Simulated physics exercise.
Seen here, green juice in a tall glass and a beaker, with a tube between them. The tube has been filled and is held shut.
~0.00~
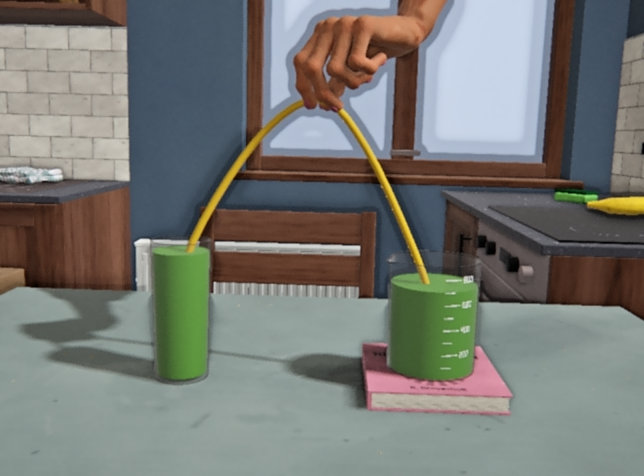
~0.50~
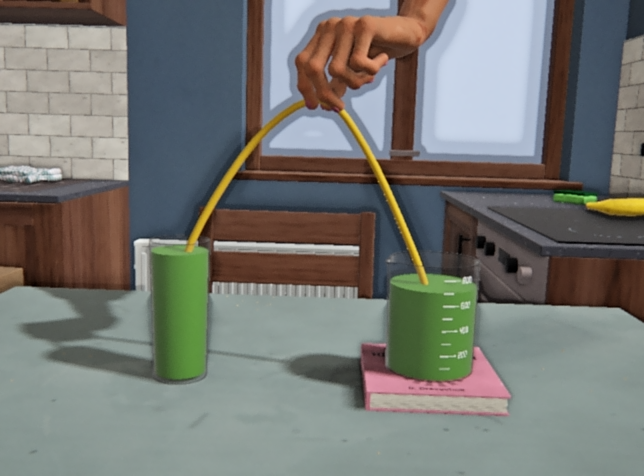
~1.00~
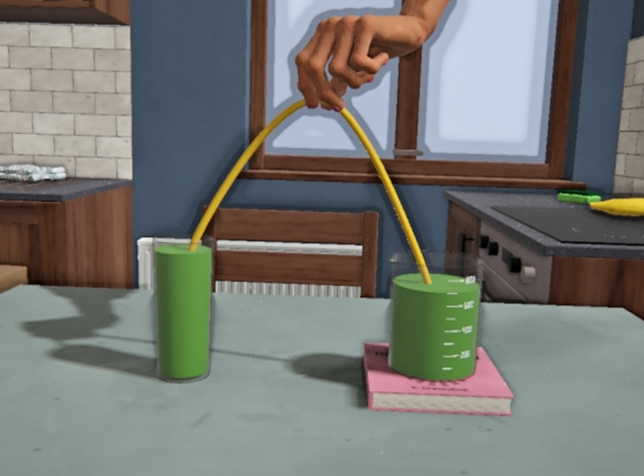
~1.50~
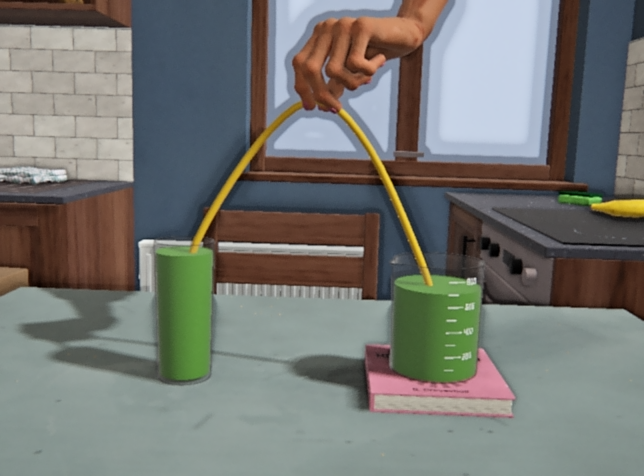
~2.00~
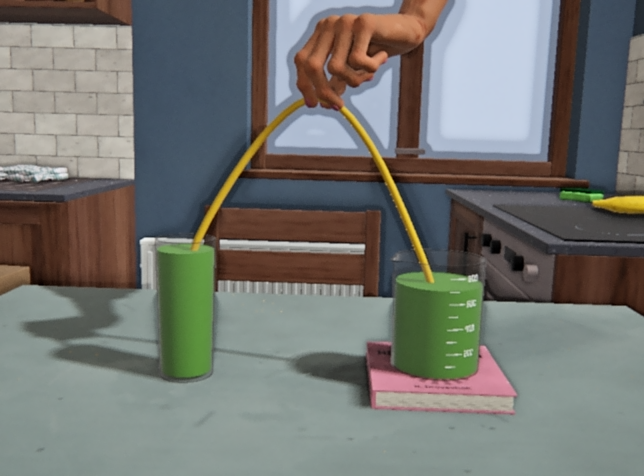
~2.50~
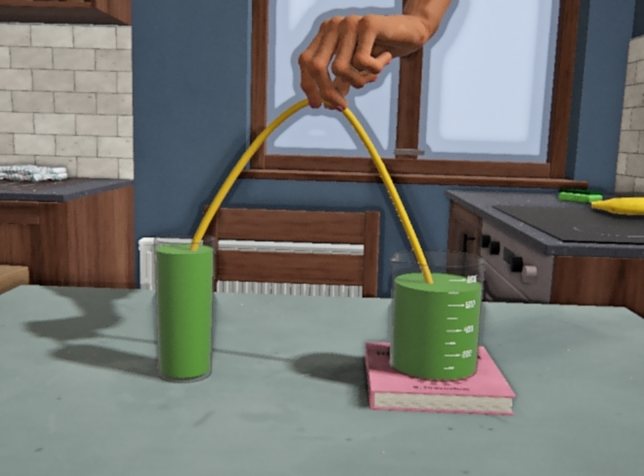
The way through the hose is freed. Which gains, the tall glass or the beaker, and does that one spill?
Flow is towards the right one, and the taker stays below its rim.
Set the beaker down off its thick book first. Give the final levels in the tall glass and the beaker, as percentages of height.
Near 70 and 90 in a hundred.
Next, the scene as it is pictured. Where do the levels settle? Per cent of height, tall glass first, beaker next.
First 80 %, second 85 %.
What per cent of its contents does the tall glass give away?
Some 15 per cent.
After 8.0 s, the tall glass is nearly full; the beaker is about three quarters full.
After 20.0 s, the tall glass is about three quarters full; the beaker is about three quarters full.
After 45.0 s, the tall glass is about three quarters full; the beaker is about three quarters full; the two surfaces are level.
